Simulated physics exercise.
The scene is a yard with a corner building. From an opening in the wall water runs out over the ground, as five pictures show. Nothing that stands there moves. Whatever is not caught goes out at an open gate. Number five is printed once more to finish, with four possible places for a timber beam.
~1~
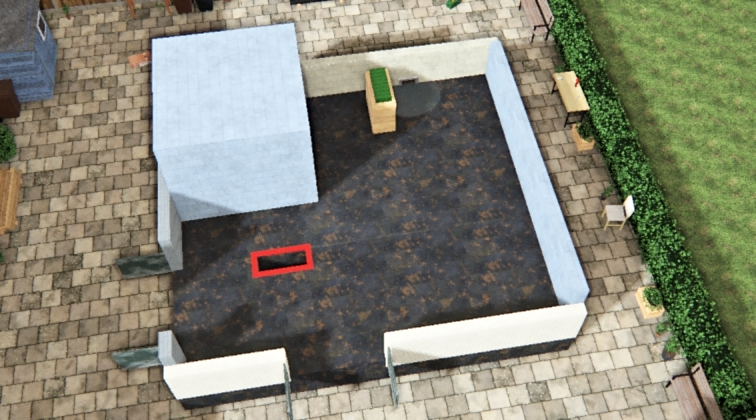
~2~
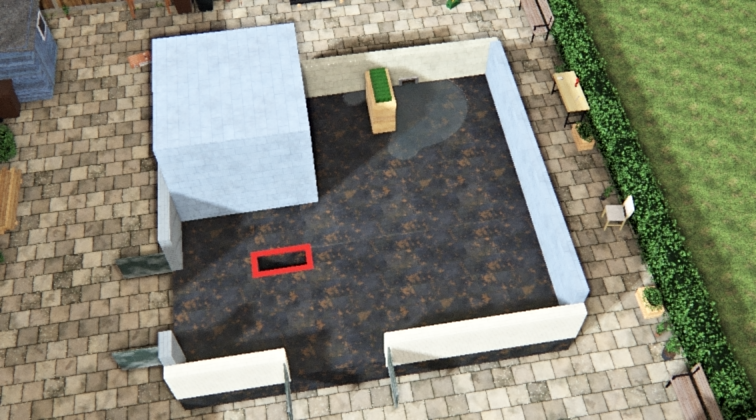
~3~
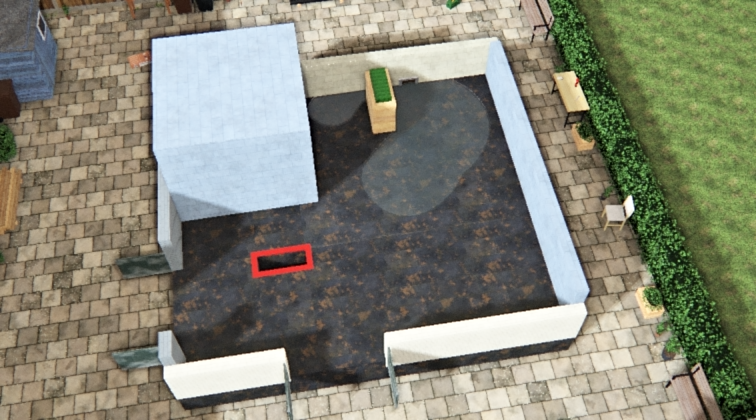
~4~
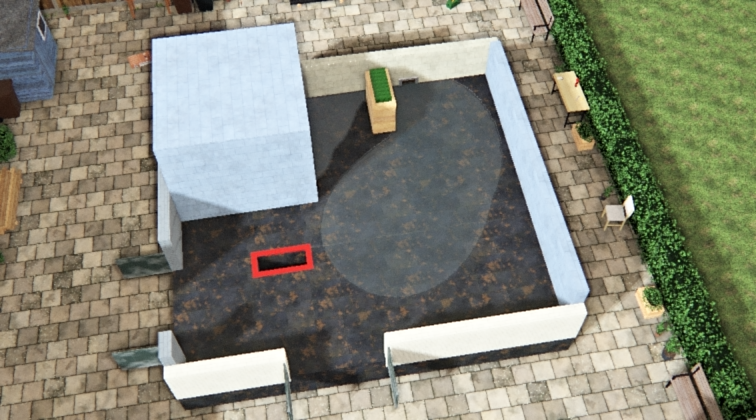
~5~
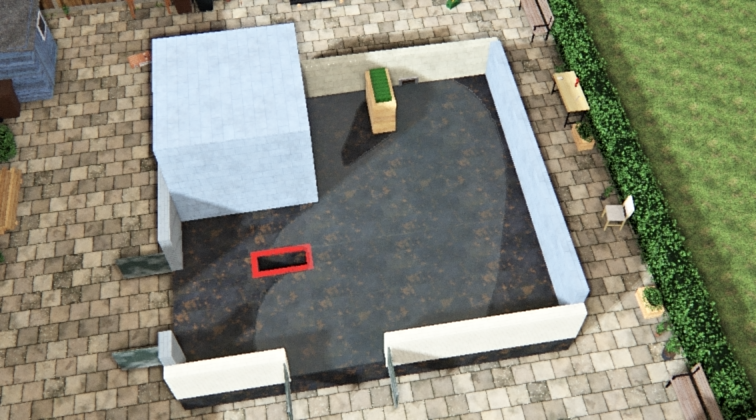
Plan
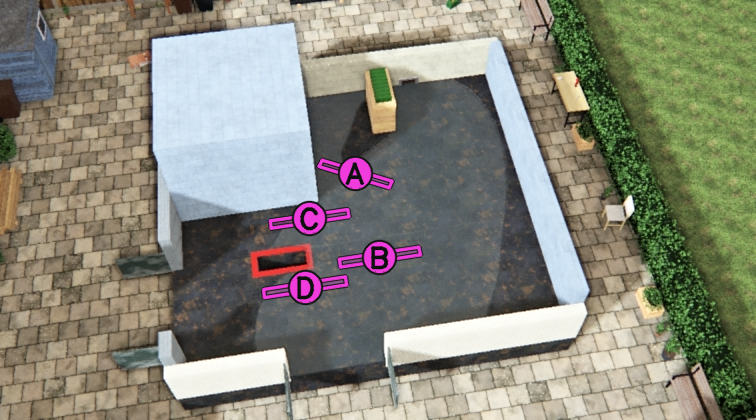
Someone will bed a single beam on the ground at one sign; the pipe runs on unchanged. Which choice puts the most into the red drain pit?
Use position B.
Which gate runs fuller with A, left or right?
The right gate.
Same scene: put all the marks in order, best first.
Best to worst: B, D, A, C.
On the marked copy, A from (320, 163) to (390, 184); B from (339, 263) to (419, 251); C from (270, 224) to (348, 213); D from (264, 293) to (345, 280).
For position A, about 6 % of the stream goes into the red drain pit, about 93 % out by the gates.
For position B, about 38 % of the stream goes into the red drain pit, about 62 % out by the gates.
For position C, about 2 % of the stream goes into the red drain pit, about 98 % out by the gates.
For position D, about 17 % of the stream goes into the red drain pit, about 83 % out by the gates.
